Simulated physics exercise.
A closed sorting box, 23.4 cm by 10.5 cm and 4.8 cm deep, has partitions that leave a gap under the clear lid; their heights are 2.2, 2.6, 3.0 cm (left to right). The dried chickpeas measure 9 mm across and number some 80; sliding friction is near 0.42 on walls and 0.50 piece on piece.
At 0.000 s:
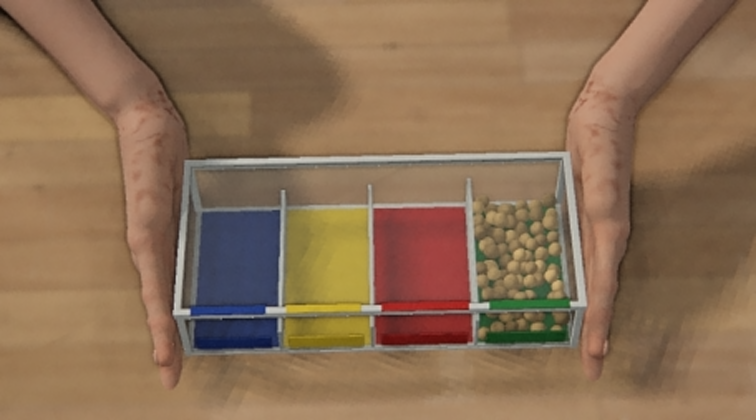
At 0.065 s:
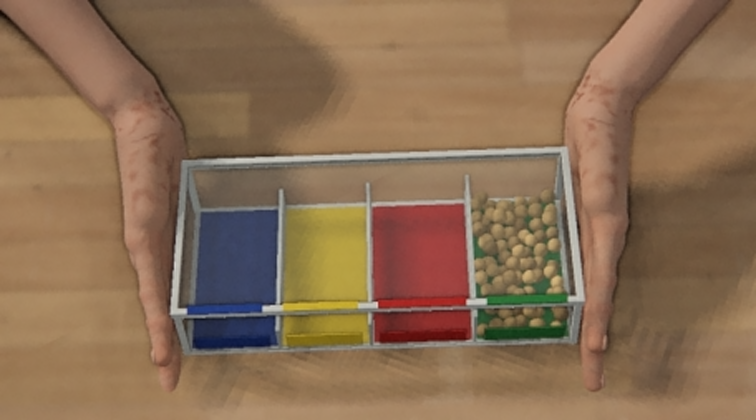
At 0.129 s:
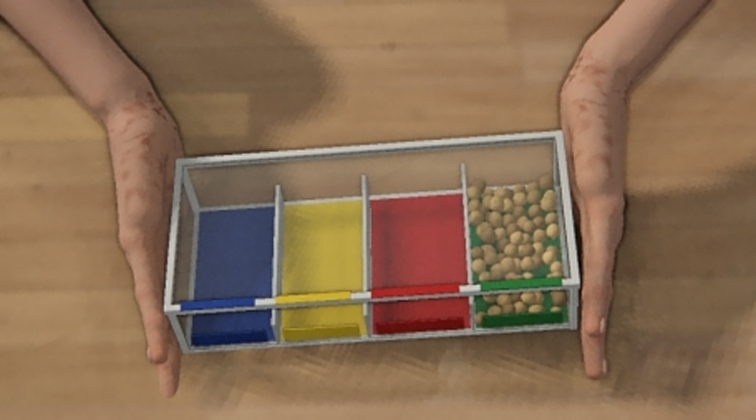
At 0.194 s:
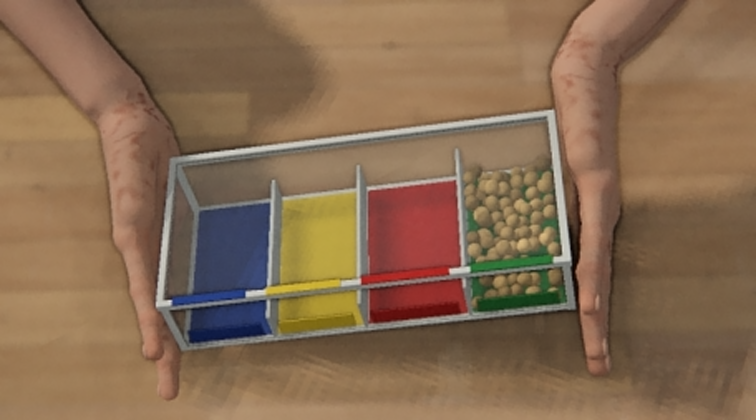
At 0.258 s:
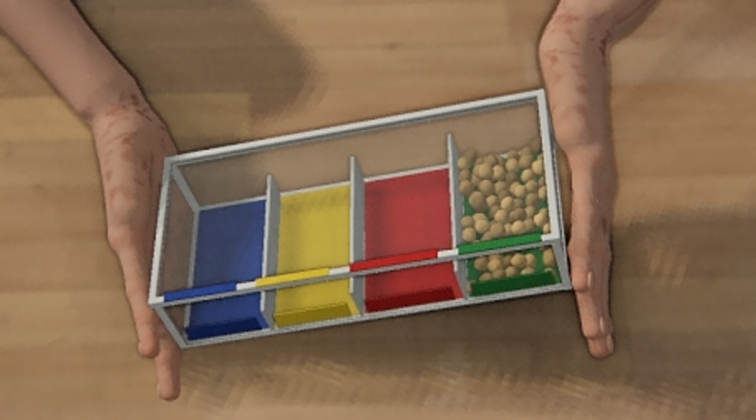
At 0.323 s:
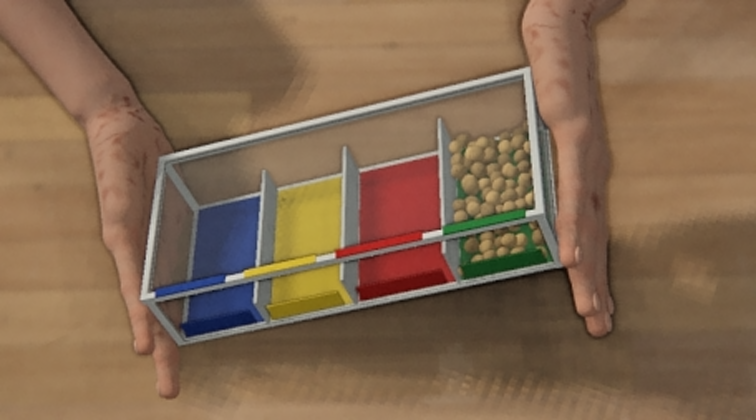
Two hands tilt a clear box of coloured compartments, raising its right end, beads and all.
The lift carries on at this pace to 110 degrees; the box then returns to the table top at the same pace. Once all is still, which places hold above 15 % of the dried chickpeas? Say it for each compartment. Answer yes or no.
Red: No, blue: Yes, green: Yes, yellow: No.
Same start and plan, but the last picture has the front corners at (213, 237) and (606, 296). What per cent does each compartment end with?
Red 0; blue 0; green 100; yellow 0.
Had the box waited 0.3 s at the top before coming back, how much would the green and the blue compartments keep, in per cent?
Green 45, blue 40.
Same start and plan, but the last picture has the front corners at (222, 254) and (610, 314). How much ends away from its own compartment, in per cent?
Then about 0 per cent.
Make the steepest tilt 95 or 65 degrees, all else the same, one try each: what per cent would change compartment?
About 55 and 0 per cent.
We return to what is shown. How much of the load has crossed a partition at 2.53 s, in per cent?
Some 45 per cent.
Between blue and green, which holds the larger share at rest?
The green one has more.
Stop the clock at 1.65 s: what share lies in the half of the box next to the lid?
About 80 per cent.
After 1.65 s, tilt 110 degrees; red 15 %, blue 10 %, green 70 %, yellow 10 %.
Then, at 2.53 s, tilt 49 degrees; red 5 %, blue 40 %, green 55 %.
After 3.42 s, tilt 0 degrees; red 5 %, blue 40 %, green 55 %.
In the end, at 3.9 s, red 5 %, blue 40 %, green 55 %, yellow 0 %.
